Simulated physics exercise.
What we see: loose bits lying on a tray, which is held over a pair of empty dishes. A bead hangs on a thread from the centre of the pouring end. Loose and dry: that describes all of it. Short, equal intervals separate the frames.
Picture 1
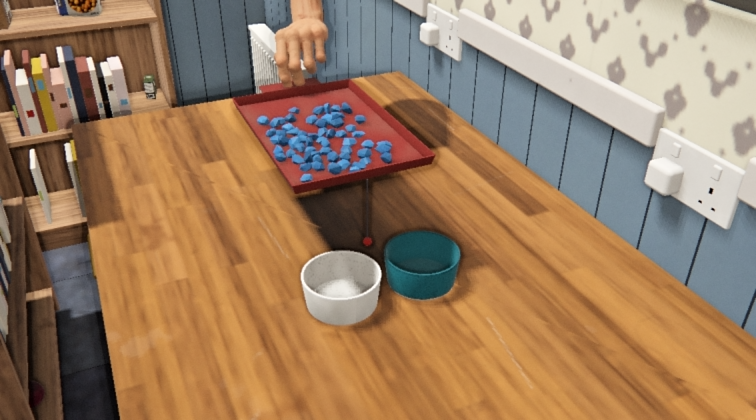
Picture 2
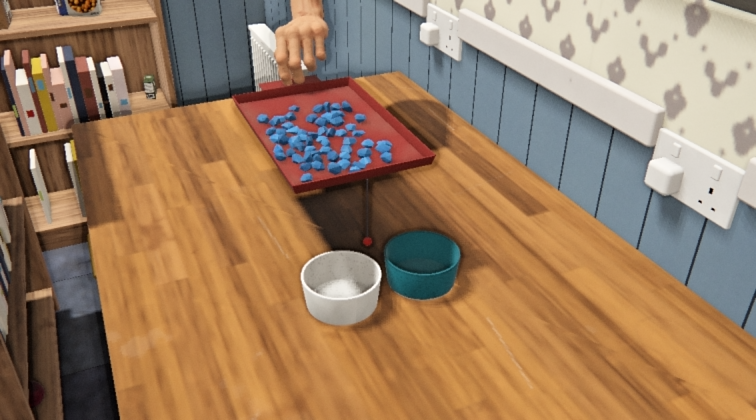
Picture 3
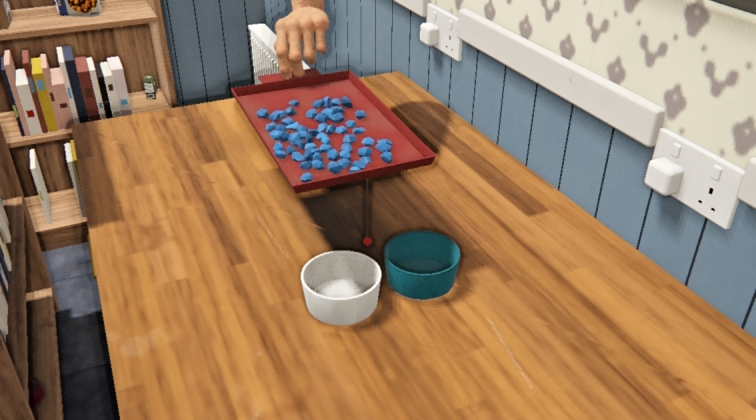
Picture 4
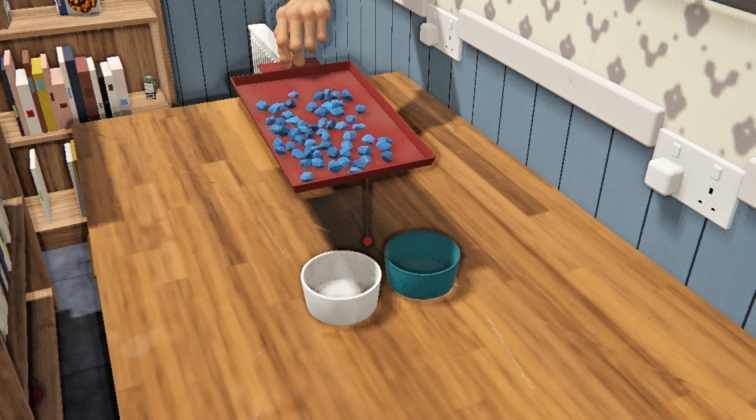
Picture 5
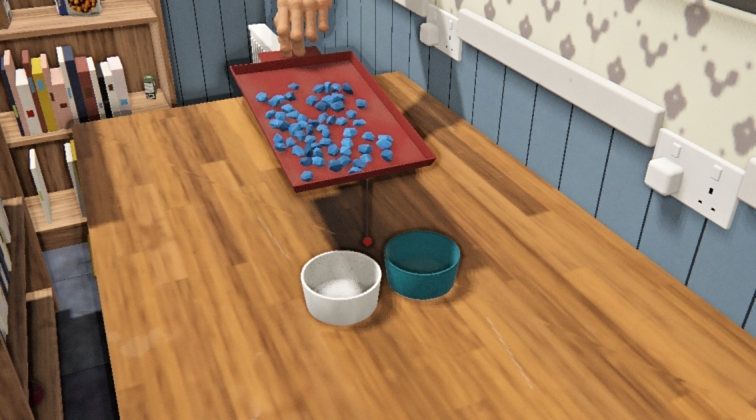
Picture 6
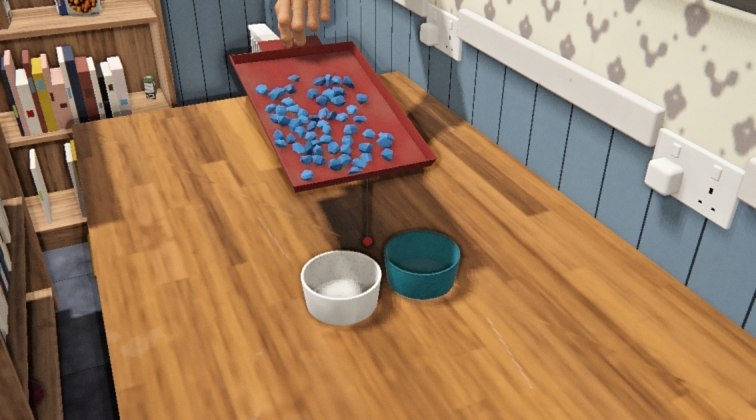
In this clip, a hand at the far end of a red tray of loose blue stones gradually raises that end, tilting the tray slightly toward a white dish and a teal dish on a wooden table, while the stones stay on it.
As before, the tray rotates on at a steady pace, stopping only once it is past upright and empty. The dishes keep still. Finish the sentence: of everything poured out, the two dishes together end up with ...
They end up with the majority of it.
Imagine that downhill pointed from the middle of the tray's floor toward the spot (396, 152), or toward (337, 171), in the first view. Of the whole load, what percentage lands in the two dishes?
First case about 70 percent; second case about 70 percent.
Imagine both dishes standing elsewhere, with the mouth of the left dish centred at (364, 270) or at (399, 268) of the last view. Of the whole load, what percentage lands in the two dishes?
Approximately 70 percent, followed by approximately 70 percent.
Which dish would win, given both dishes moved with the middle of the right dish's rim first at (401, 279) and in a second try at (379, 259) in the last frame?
In turn: Right; the right one.
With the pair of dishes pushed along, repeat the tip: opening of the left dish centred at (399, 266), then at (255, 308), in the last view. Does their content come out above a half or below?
First try: A majority; second try: A minority.
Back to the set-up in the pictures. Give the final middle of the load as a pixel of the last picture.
Near (387, 290), more or less.
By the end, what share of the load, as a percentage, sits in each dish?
The left dish holds 40 % and the right dish holds 40 %.
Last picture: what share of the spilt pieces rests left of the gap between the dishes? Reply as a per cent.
Near 40 in a hundred.
Shortly afterwards, tray tipped steeply; all but a few on the tray; only a few in the air.
Next, tray tipped right over; only a few on the tray; near a third in the left dish; near a third in the right dish; a little outside both; near a quarter in the air.
Some moments later, tray tipped past a quarter turn; near a third in the left dish; near half in the right dish; near a quarter outside both.
In the end, tray tipped past a quarter turn; near a third in the left dish; near half in the right dish; near a quarter outside both.
